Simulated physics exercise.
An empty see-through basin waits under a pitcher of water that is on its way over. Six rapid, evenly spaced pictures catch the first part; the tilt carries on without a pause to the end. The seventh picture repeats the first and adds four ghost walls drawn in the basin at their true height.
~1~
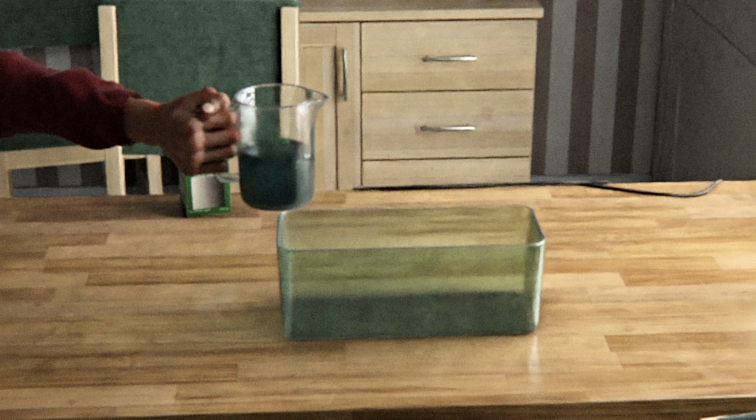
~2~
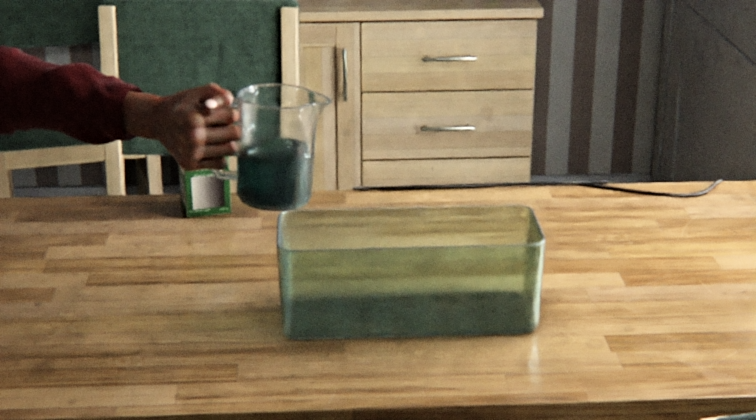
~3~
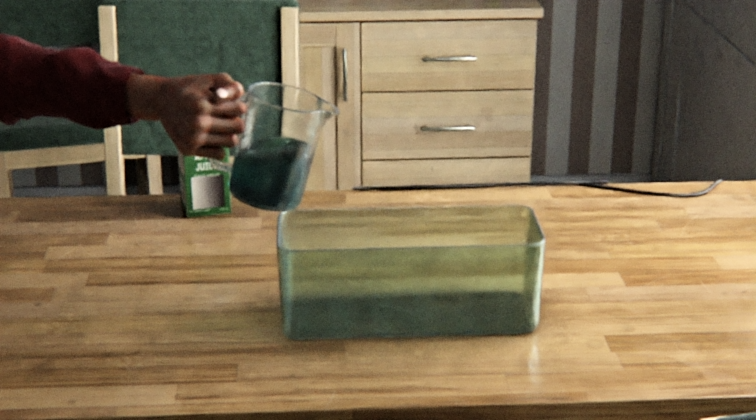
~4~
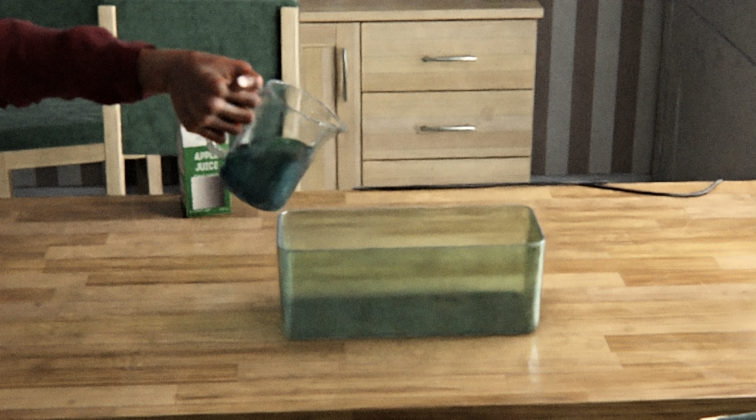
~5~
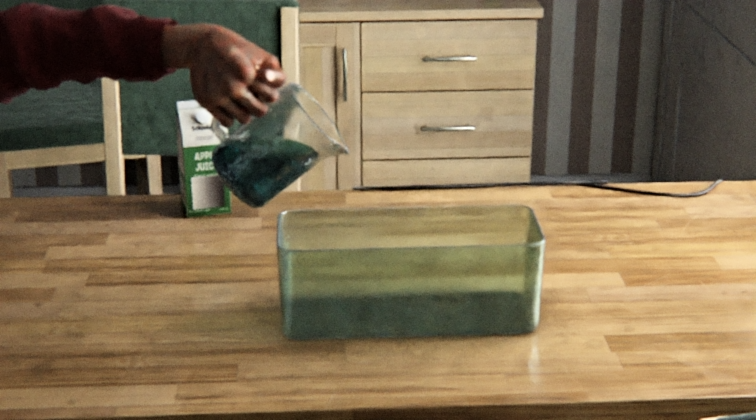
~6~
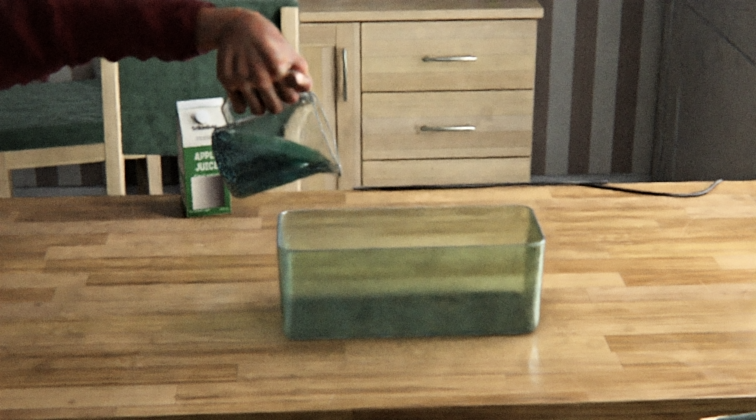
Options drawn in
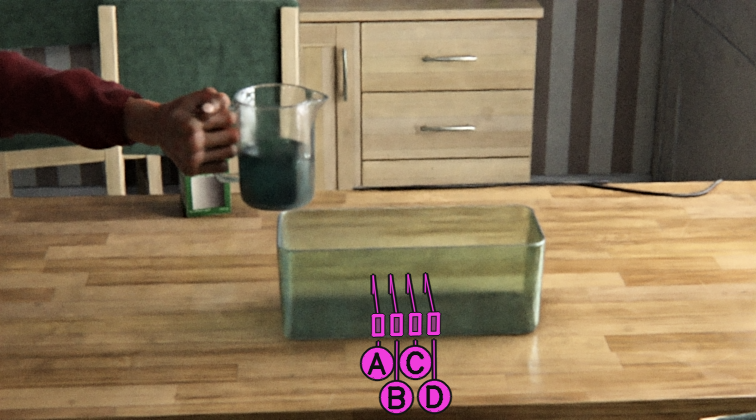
The clip shows a hand holding a clear pitcher of dark blue-green liquid above a wooden table with a see-through basin. The hand tilts the pitcher steeply to the right, revealing more of an apple juice carton behind.
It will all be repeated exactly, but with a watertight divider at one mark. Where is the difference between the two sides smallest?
A beats the others.
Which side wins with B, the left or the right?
More ends on the left.
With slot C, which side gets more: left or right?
More ends on the left.
On the marked copy, A at (378, 341); B at (396, 341); C at (415, 340); D at (433, 340).
With A, about 57 % ends left of the wall and 42 % right of it.
With B, about 81 % ends left of the wall and 14 % right of it; 4 % is lost outside.
With C, about 81 % ends left of the wall and 14 % right of it; 4 % is lost outside.
With D, about 76 % ends left of the wall and 20 % right of it; 4 % is lost outside.
